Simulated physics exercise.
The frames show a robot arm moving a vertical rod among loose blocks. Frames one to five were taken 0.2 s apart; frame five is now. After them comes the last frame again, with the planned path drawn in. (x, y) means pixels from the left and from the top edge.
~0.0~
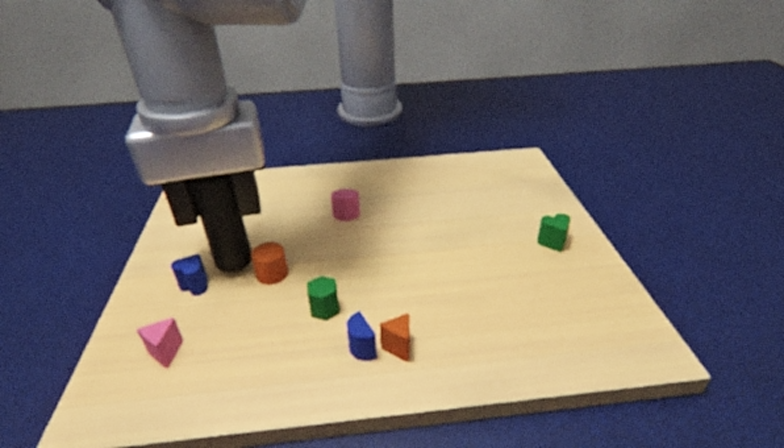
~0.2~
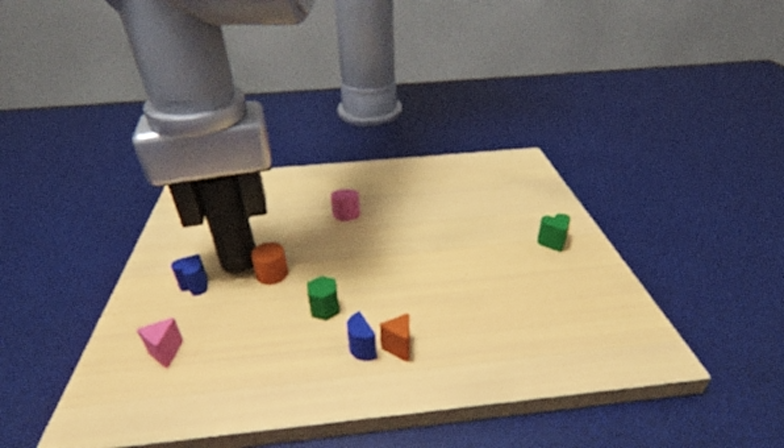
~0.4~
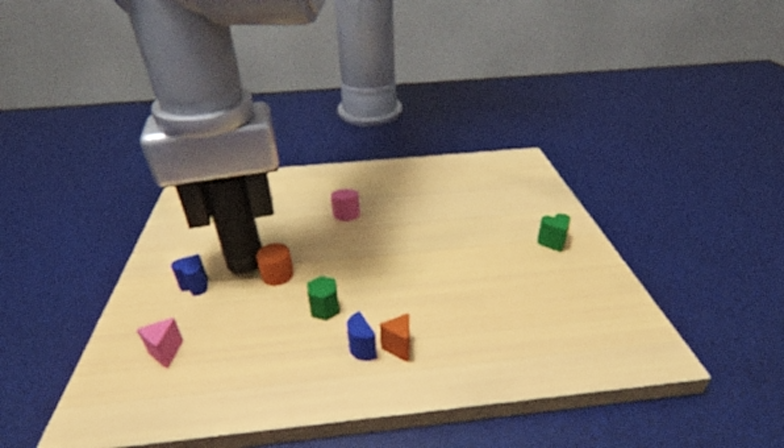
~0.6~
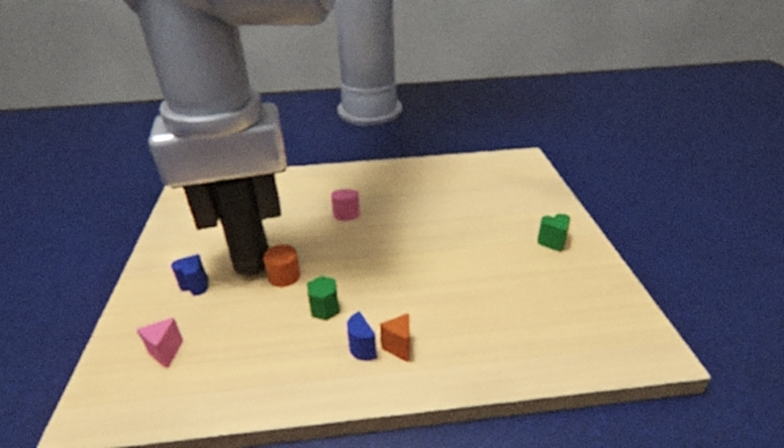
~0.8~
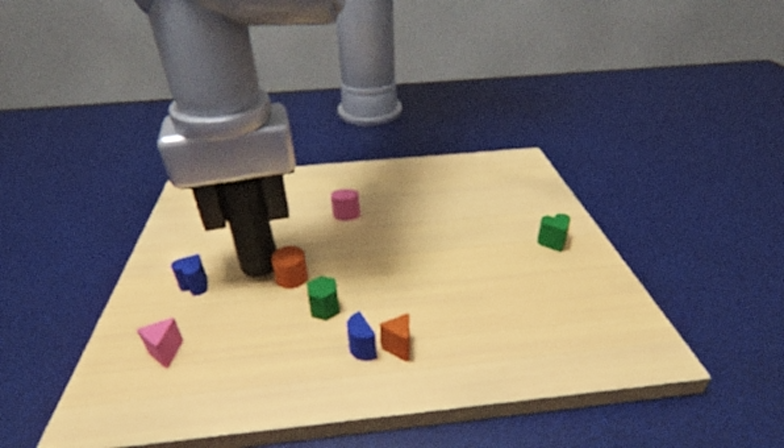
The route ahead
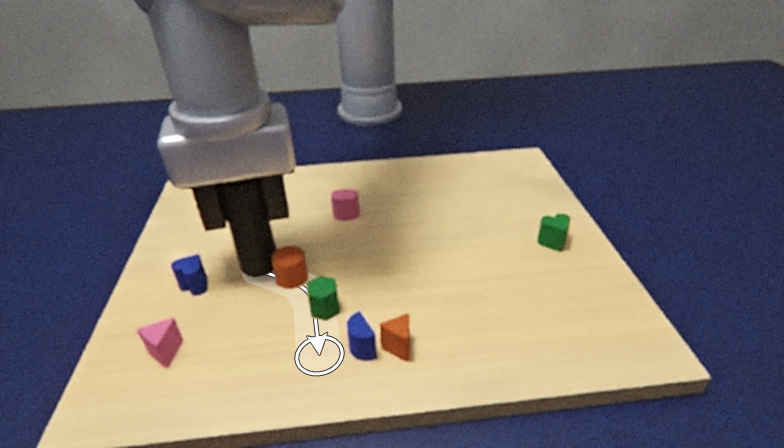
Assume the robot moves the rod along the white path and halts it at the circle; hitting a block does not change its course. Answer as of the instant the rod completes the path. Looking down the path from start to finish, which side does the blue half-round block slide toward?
To the path's left.
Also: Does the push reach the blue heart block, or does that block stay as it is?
That block stands still.
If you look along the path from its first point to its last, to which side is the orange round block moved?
Heads left.
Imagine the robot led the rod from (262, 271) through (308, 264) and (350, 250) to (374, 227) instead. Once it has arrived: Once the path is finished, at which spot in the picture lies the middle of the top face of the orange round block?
Its top centre lands on (327, 260).
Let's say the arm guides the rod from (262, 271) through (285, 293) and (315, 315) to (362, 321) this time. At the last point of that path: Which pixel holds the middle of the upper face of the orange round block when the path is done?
The centre of its top will be at (325, 264).
The line goes from (262, 271) through (299, 285) and (315, 315) to (320, 355).
On the path given first. One third of the way, rod at (298, 279); orange round block at (332, 264).
Two thirds of the way, rod at (314, 309); orange round block at (346, 269); green hexagonal block at (338, 309), turned 25° anticlockwise.
At the end, rod at (318, 349); blue heart block unmoved; orange round block at (346, 269); green hexagonal block at (355, 339), turned 80° anticlockwise; blue half-round block at (389, 339), turned 25° anticlockwise; orange triangular block unmoved.
